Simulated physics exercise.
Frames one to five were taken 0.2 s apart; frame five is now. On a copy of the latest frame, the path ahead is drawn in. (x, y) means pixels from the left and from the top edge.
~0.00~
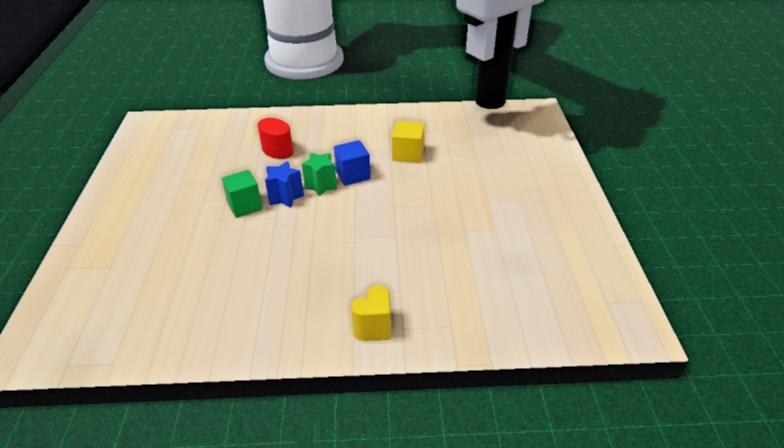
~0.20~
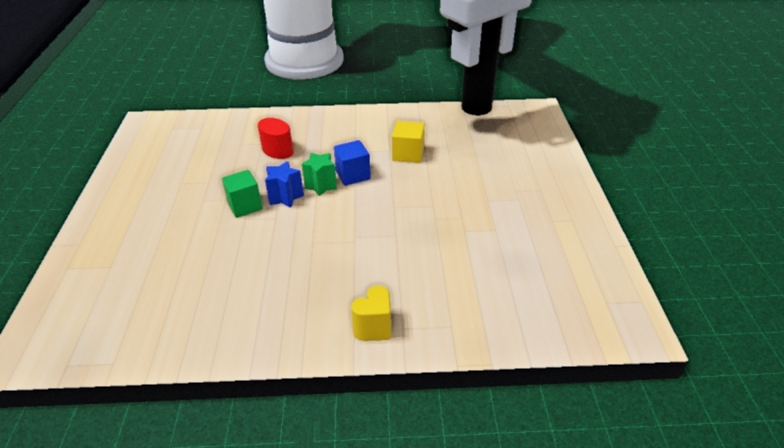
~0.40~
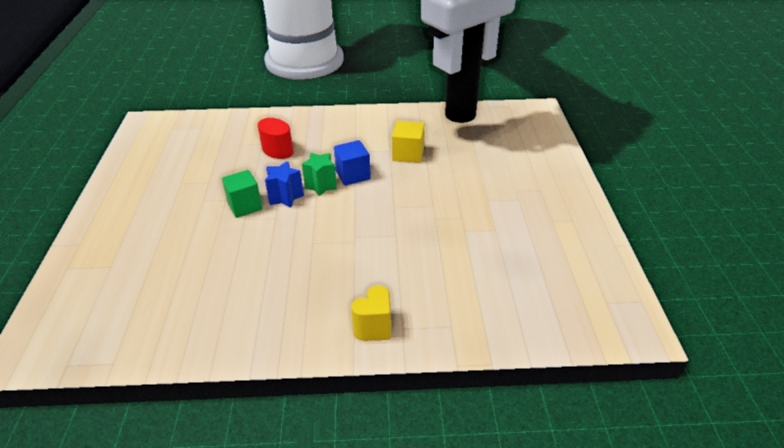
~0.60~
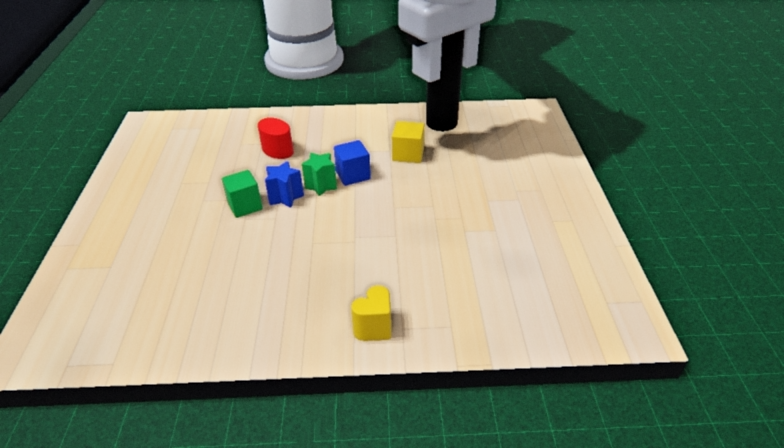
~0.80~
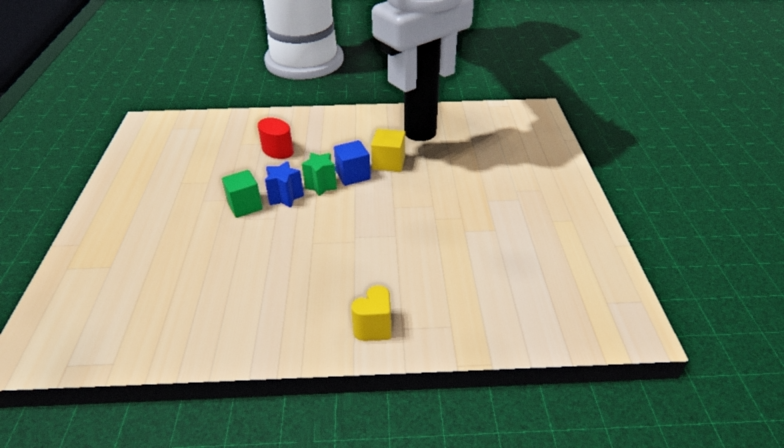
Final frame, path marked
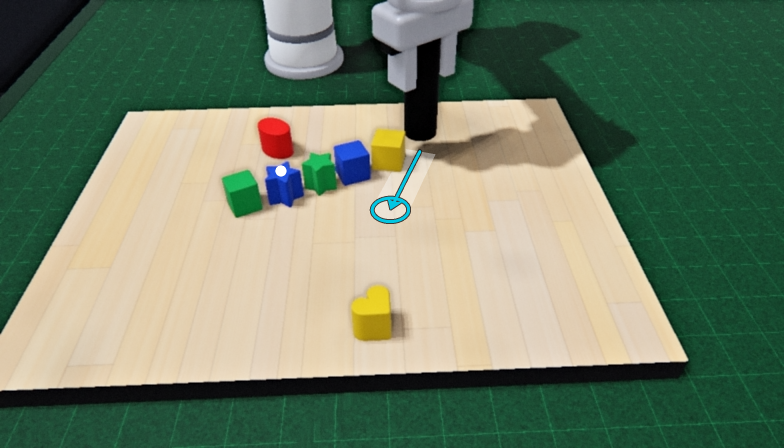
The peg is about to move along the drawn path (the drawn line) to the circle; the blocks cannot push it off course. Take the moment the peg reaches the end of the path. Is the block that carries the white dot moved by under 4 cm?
Yes, that is what happens.
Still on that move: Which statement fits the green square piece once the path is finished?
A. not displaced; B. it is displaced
That would be A.
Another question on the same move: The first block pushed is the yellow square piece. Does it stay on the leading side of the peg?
My answer is that the yellow square piece has slipped off.
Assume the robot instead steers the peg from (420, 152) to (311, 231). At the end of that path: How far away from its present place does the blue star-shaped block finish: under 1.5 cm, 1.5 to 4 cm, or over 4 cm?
The over 4 cm band.
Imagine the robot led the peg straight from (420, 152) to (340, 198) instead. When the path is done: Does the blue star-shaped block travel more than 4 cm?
Yes, that is what happens.
Drawn move, from (420, 152) directly to (390, 210); the dot is on the blue star-shaped block.
The first path, step by step. One third of the way, peg (411, 150); blue square piece (344, 151); yellow square piece (378, 143).
Two thirds of the way, peg (401, 169); blue square piece (344, 151); yellow square piece (377, 143).
At the end, peg (390, 190); green square piece still; blue star-shaped block still; blue square piece (344, 151); yellow square piece (377, 143).
